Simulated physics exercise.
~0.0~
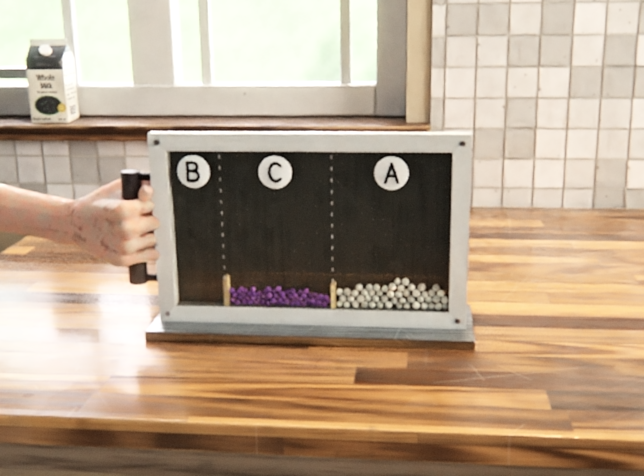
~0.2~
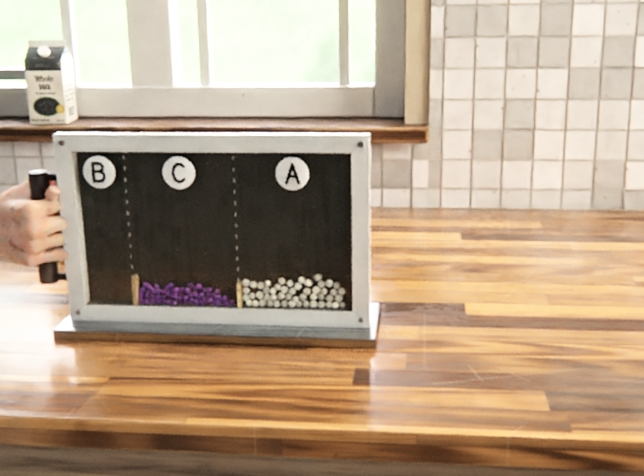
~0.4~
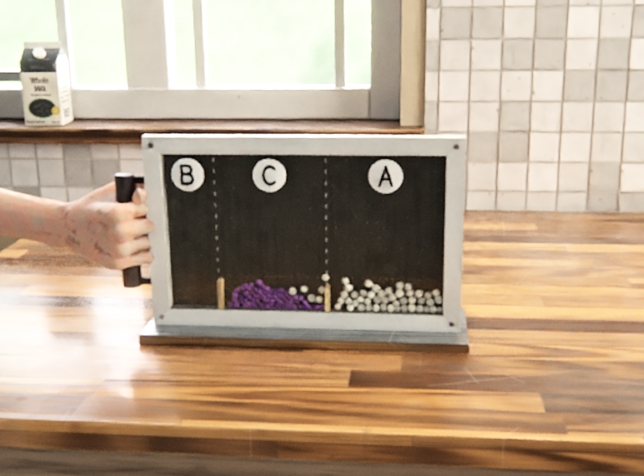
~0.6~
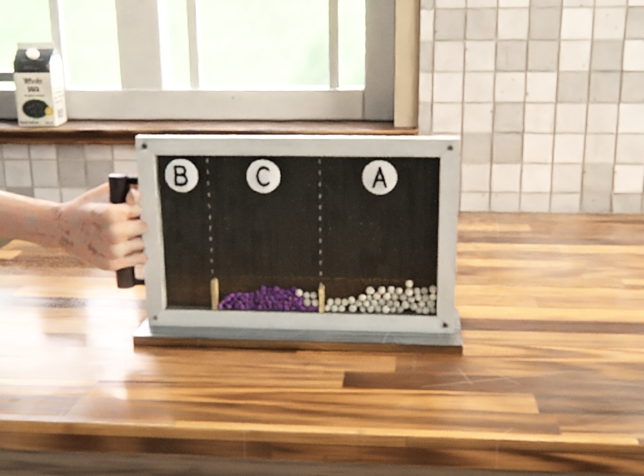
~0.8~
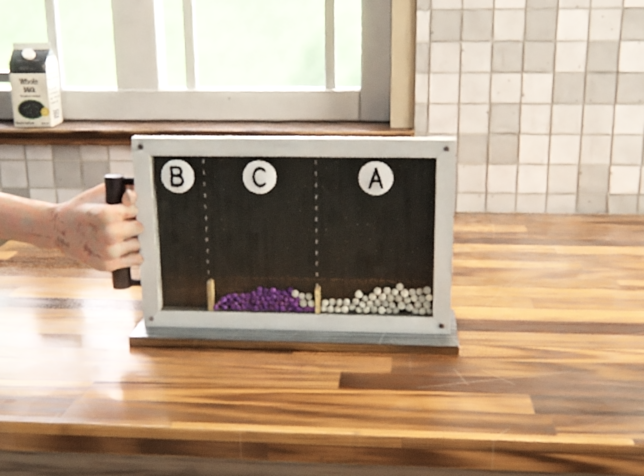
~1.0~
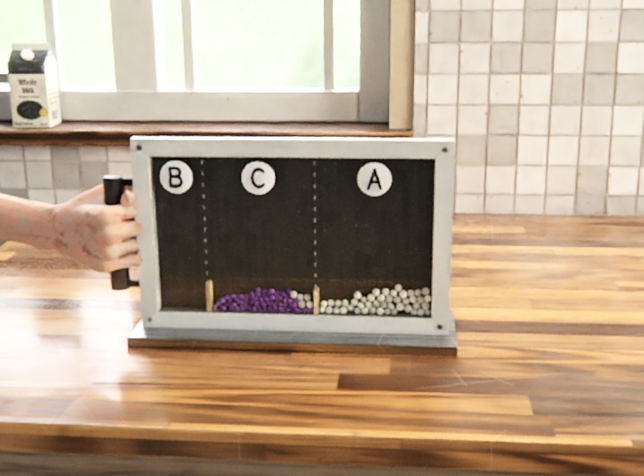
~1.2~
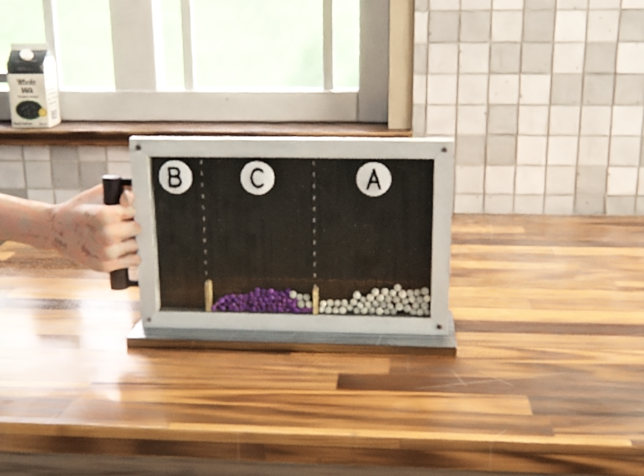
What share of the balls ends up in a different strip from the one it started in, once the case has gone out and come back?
Only a low share changes strip. A few white balls cross from strip A into strip C, while nearly all the others stay in the strips where they began.
